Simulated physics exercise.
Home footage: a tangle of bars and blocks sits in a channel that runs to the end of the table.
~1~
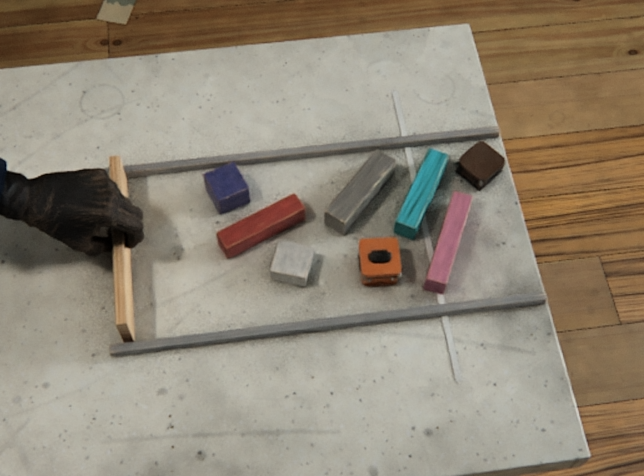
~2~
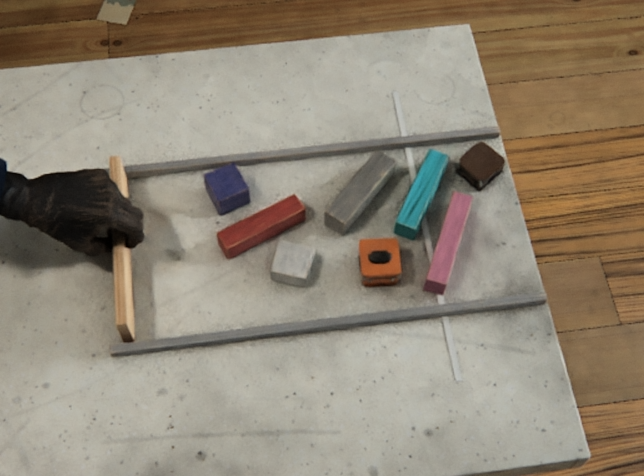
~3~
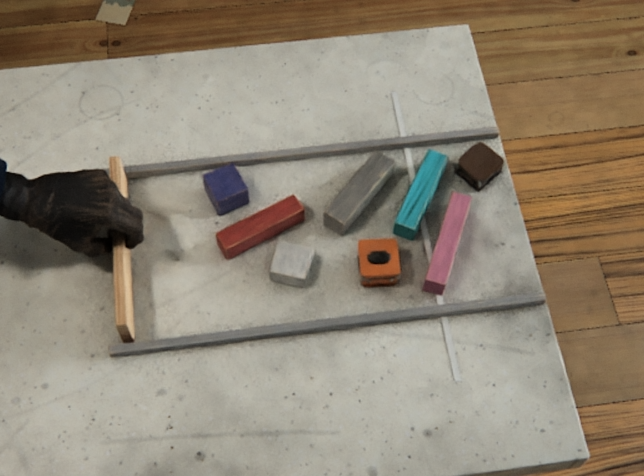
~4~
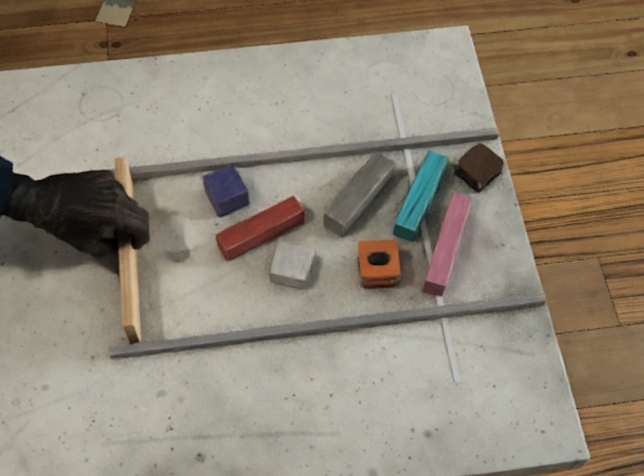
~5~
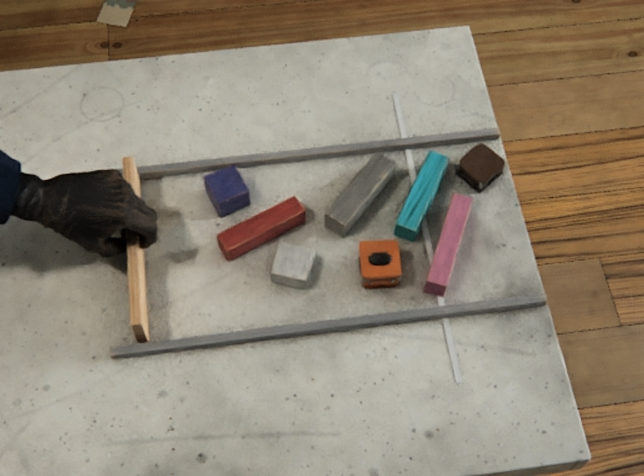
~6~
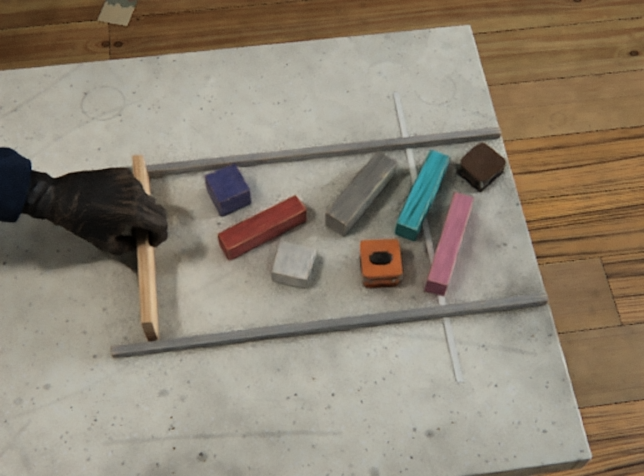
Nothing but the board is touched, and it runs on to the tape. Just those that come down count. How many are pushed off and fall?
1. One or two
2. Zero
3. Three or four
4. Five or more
1, one or two.
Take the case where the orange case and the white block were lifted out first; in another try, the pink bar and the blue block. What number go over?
Going first to second: 1 and 0.
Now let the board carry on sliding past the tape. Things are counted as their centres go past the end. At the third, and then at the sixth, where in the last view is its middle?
I'd say close to (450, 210), and after that close to (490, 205).
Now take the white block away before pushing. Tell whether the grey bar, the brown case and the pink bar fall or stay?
Grey bar still up, brown case down, pink bar still up.
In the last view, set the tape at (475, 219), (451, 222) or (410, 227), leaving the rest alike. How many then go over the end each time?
Respectively, 4, 3 and 1.
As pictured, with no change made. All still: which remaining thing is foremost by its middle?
Closest at the end: The pink bar.
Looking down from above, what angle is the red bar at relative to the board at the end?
Out of line by around 35°.
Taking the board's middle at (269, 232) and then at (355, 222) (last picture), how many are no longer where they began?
3 and 8.
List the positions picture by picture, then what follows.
The first frame shows brown case (480, 166); pink bar (449, 242); turquoise stick (421, 193); board (122, 247); tape (424, 224).
The second frame shows pink bar (449, 243); white block (292, 264).
The third frame shows turquoise stick (421, 194); grey bar (359, 193).
The fourth frame shows brown case (479, 168); blue block (226, 190).
The fifth frame shows pink bar (449, 244); board (135, 248).
The sixth frame shows brown case (481, 167); pink bar (450, 243); turquoise stick (423, 194); board (145, 246); tape (425, 225).
Early on, none off yet; brown case at rest near (481, 167); pink bar at rest near (450, 243); turquoise stick at rest near (423, 194).
A while later, none off yet; brown case at rest near (484, 168); pink bar at rest near (452, 245); turquoise stick moving near (430, 197).
Finally, the number that fall off is one or two; lost, brown case.
